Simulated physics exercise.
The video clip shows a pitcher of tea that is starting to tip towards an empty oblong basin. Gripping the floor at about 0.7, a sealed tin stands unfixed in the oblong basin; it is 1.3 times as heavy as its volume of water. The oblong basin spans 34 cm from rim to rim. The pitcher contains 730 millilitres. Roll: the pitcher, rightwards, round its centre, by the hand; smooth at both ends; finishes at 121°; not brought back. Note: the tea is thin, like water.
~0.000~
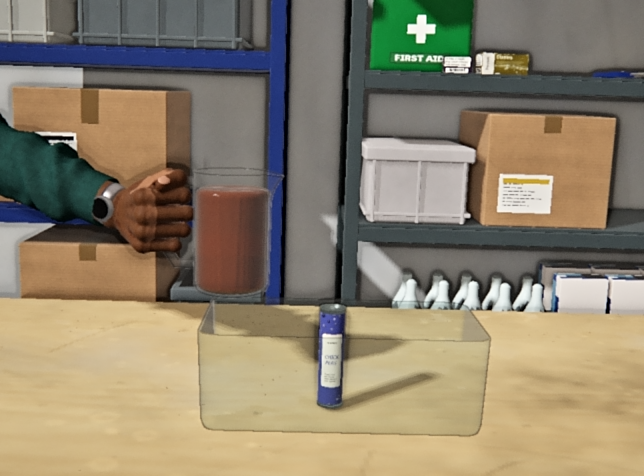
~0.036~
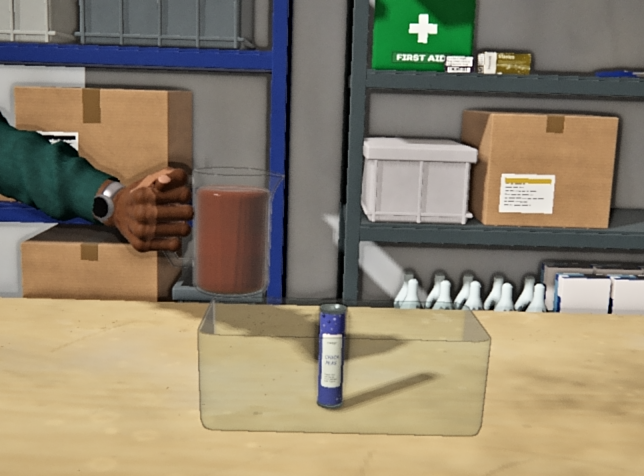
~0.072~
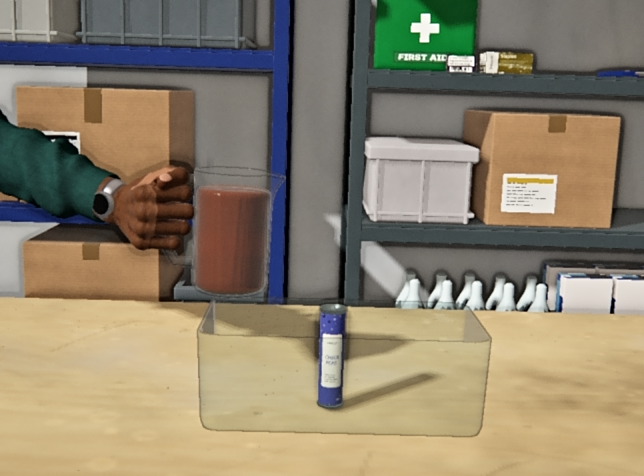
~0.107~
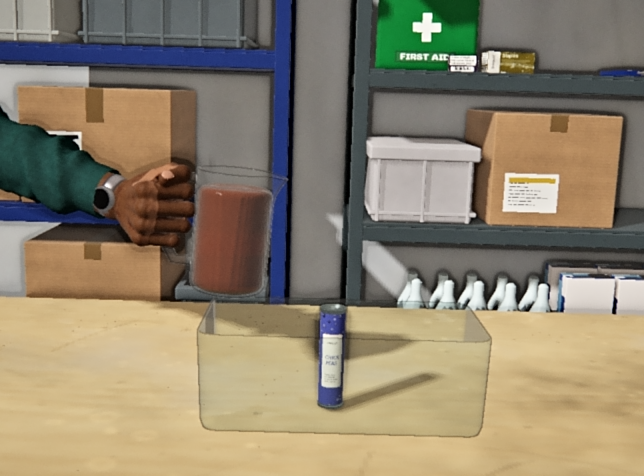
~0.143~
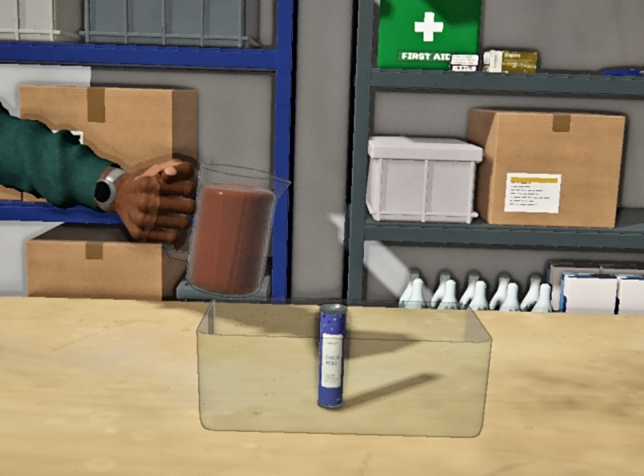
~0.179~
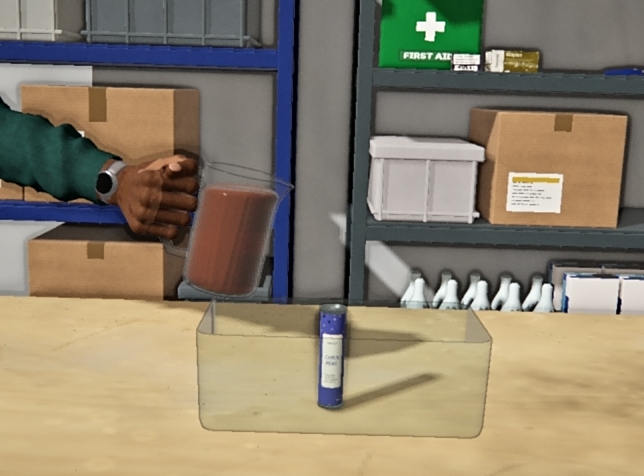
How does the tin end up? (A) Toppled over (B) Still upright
(A) Toppled over.
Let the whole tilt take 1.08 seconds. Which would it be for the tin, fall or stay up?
Outcome - the tin comes down.
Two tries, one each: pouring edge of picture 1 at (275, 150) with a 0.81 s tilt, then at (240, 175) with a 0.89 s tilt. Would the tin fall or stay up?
Run one: It tumbles. Run two: It does not tip.
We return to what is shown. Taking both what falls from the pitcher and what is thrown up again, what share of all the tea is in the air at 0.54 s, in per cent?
Near 14 per cent of it all.
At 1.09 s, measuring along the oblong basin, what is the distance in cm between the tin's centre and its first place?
Around 8 centimetres.
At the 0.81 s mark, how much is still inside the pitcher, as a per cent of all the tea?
22 %.
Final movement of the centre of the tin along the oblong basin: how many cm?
The middle of the tin ends some 8.5 cm along the basin.
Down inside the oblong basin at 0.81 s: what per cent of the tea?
Near 66 per cent of the total.
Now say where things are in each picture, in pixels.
The first picture shows tilt 0°; pouring edge (284, 175); surface from (197, 188) to (271, 190); the oblong basin's rim runs from (206, 315) to (478, 322); the tin's top is at (333, 312).
The second picture shows tilt 0°; pouring edge (284, 175); surface from (197, 188) to (272, 191).
The third picture shows tilt 2°; pouring edge (286, 176); surface from (198, 187) to (272, 191).
The fourth picture shows tilt 4°; pouring edge (288, 178); surface from (199, 186) to (274, 192).
The fifth picture shows tilt 8°; pouring edge (291, 181); surface from (201, 186) to (276, 192).
The sixth picture shows tilt 12°; pouring edge (294, 185); surface from (203, 188) to (280, 192).
Then, 0.54 s in, the tilt is 81° and 81 per cent is still to pour; the tin stands where it began.
Then, 0.81 s in, the tilt is 119° and 22 per cent is still to pour; the tin stands where it began.
Then, 1.09 s in, the tilt is 121° and 0 per cent is still to pour; the tin lies on its side.
Then, 1.39 s in, the tilt is 121° and 0 per cent is still to pour; the tin lies on its side.
Finally, the tin lies on its side.
